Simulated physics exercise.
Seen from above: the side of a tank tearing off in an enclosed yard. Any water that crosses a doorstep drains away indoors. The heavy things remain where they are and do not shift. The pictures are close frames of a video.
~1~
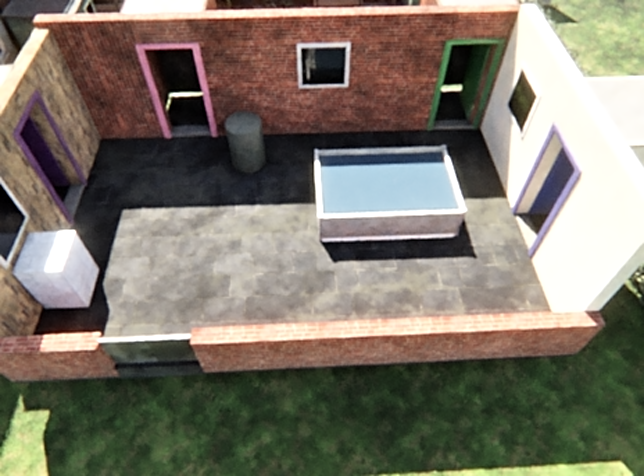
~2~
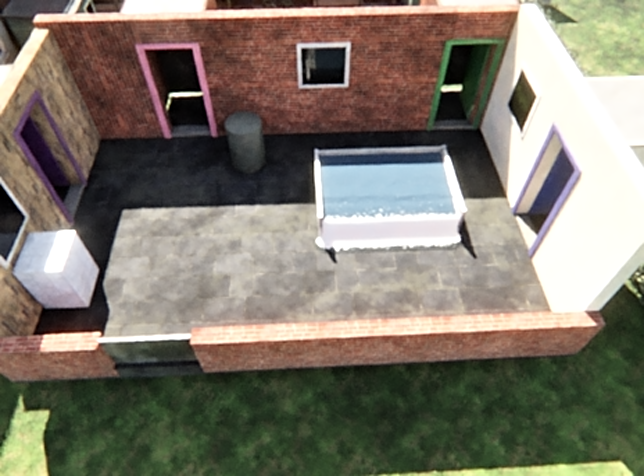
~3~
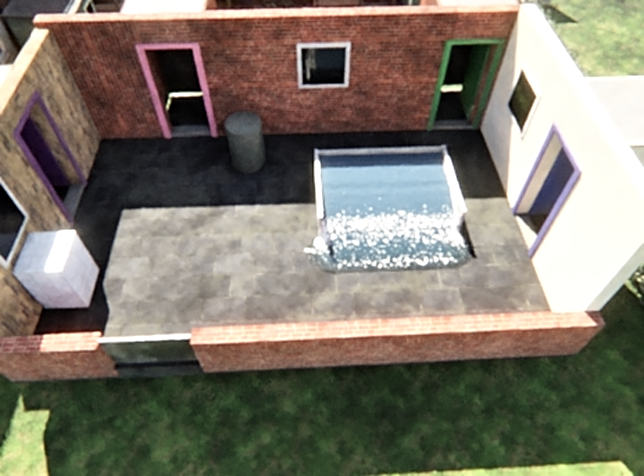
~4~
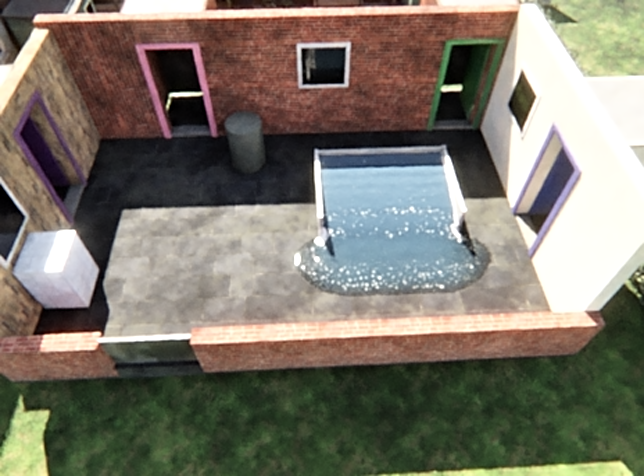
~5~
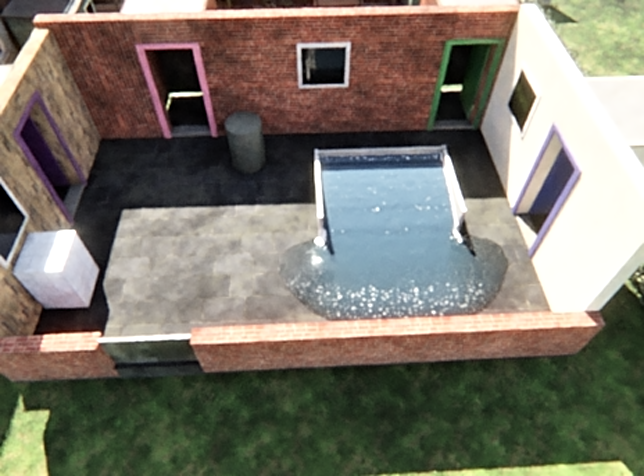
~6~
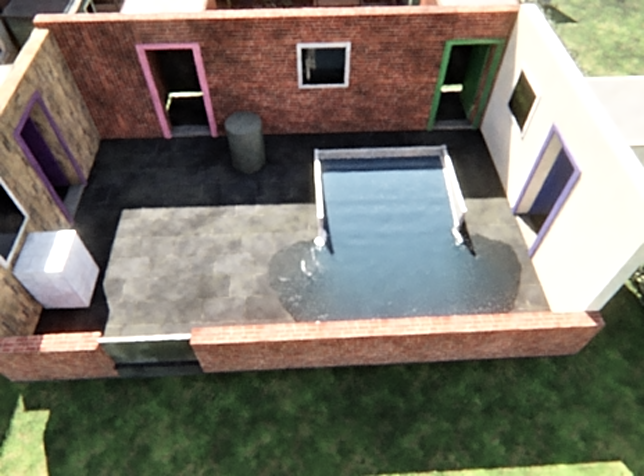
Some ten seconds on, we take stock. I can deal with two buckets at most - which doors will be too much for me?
Result: The green door gets overrun I think. The blue door gets overrun I think. The pink door holds up fine I think. The purple door holds up fine I think.
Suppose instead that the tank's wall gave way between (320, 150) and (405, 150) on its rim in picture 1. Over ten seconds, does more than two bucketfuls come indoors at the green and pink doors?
Green exceeds the limit, pink falls short.
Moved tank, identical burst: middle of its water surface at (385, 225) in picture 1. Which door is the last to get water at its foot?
Final one: The one in pink.
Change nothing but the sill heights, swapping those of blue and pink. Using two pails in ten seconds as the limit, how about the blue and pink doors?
So, one at a time, the blue door never reaches the limit while the pink door never reaches the limit.
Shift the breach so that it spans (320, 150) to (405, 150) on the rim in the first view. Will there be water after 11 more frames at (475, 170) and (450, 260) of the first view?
Taking the two points in order, the first is waterlogged and the second is left dry.
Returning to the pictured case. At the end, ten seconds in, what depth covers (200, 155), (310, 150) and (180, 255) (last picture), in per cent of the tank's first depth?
Roughly 14 per cent, 16 per cent and 8 per cent.
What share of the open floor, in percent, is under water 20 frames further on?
Around 55 percent of it.
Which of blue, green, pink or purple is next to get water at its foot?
It's the door marked blue.
A moment on, water covers 25 % of the floor; the green door not reached, the blue door not reached, the pink door not reached, the purple door not reached.
Next, water covers 30 % of the floor; the green door not reached, the blue door not reached, the pink door not reached, the purple door not reached.
Then, water covers 55 % of the floor; the green door not reached, the blue door under two buckets in, the pink door not reached, the purple door not reached.
Later, water covers 80 % of the floor; the green door far over two buckets in, the blue door over two buckets in, the pink door not reached, the purple door wet at the sill, nothing in.
In the end, water covers 95 % of the floor; the green door far over two buckets in, the blue door over two buckets in, the pink door wet at the sill, nothing in, the purple door wet at the sill, nothing in.
